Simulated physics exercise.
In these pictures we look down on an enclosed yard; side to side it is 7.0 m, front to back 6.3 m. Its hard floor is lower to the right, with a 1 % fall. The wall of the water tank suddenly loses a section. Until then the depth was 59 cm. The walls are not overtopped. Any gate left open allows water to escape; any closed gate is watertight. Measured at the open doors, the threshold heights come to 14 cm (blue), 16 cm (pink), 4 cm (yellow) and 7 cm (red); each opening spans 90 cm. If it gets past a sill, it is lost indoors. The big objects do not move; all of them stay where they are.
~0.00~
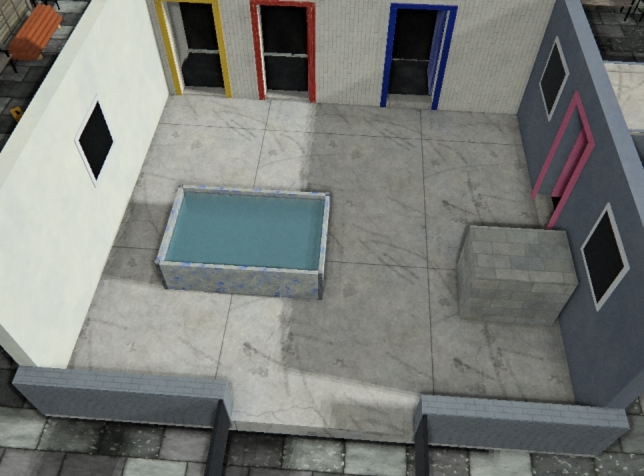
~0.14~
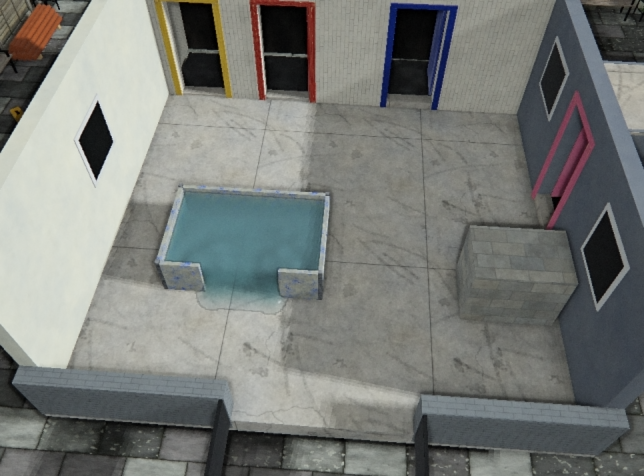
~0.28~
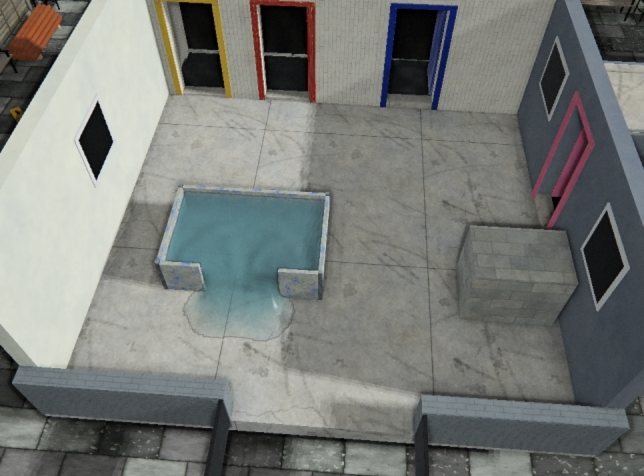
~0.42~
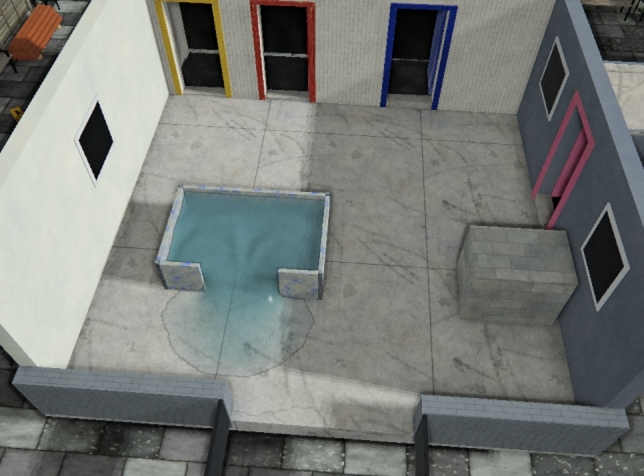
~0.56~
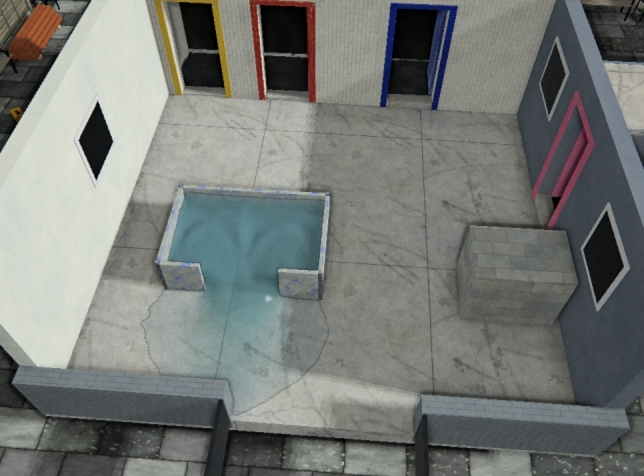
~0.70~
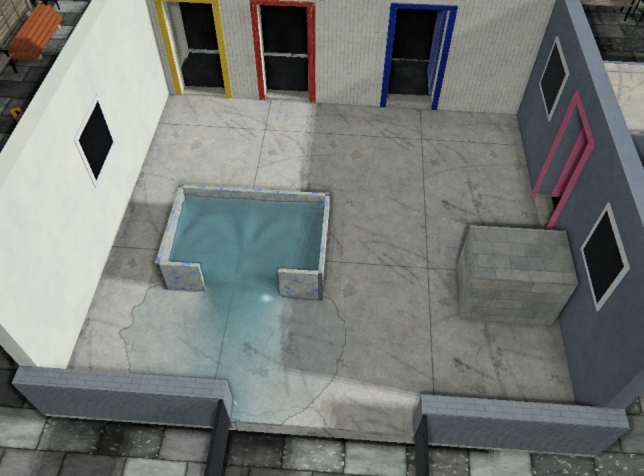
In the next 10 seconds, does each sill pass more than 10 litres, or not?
In order: The blue door stops short of the limit, the pink door stops short of the limit, the yellow door overruns the limit, the red door stops short of the limit.
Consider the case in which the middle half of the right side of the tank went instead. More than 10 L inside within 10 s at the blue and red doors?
For blue, too little; for red, too little.
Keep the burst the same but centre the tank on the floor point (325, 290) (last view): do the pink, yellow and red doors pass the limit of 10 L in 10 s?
Checking the limit: Pink is within it, yellow is within it and red is within it.
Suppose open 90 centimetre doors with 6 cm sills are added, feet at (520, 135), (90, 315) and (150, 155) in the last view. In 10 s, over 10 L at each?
Check each in turn: The first fails, the second succeeds, the third fails.
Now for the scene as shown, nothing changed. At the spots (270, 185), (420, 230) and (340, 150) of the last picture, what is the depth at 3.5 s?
Around 0 cm, 0 cm and 0 cm, in the order given.
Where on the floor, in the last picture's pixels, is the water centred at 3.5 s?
I'd put it close to (215, 295).
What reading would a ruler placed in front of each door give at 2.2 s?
Depths in centimetres - blue: 0, pink: 0, yellow: 0, red: 0.
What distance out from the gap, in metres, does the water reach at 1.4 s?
It's close to 2.8 metres.
After 1.4 s water covers 15 % of the floor and is deepest (35 cm) near (204, 400); blue door not reached, pink door not reached, yellow door not reached, red door not reached.
After 2.2 s water covers 15 % of the floor and is deepest (32 cm) near (73, 390); blue door not reached, pink door not reached, yellow door not reached, red door not reached.
After 3.5 s water covers 25 % of the floor and is deepest (20 cm) near (73, 390); blue door not reached, pink door not reached, yellow door not reached, red door not reached.
After 6.0 s water covers 40 % of the floor and is deepest (12 cm) near (204, 400); blue door not reached, pink door not reached, yellow door 9 cm at the sill, 15 L in, red door 4 cm at the sill, 0 L in.
After 10.0 s water covers 60 % of the floor and is deepest (6 cm) near (204, 400); blue door 2 cm at the sill, 0 L in, pink door not reached, yellow door 6 cm at the sill, 59 L in, red door 4 cm at the sill, 0 L in.
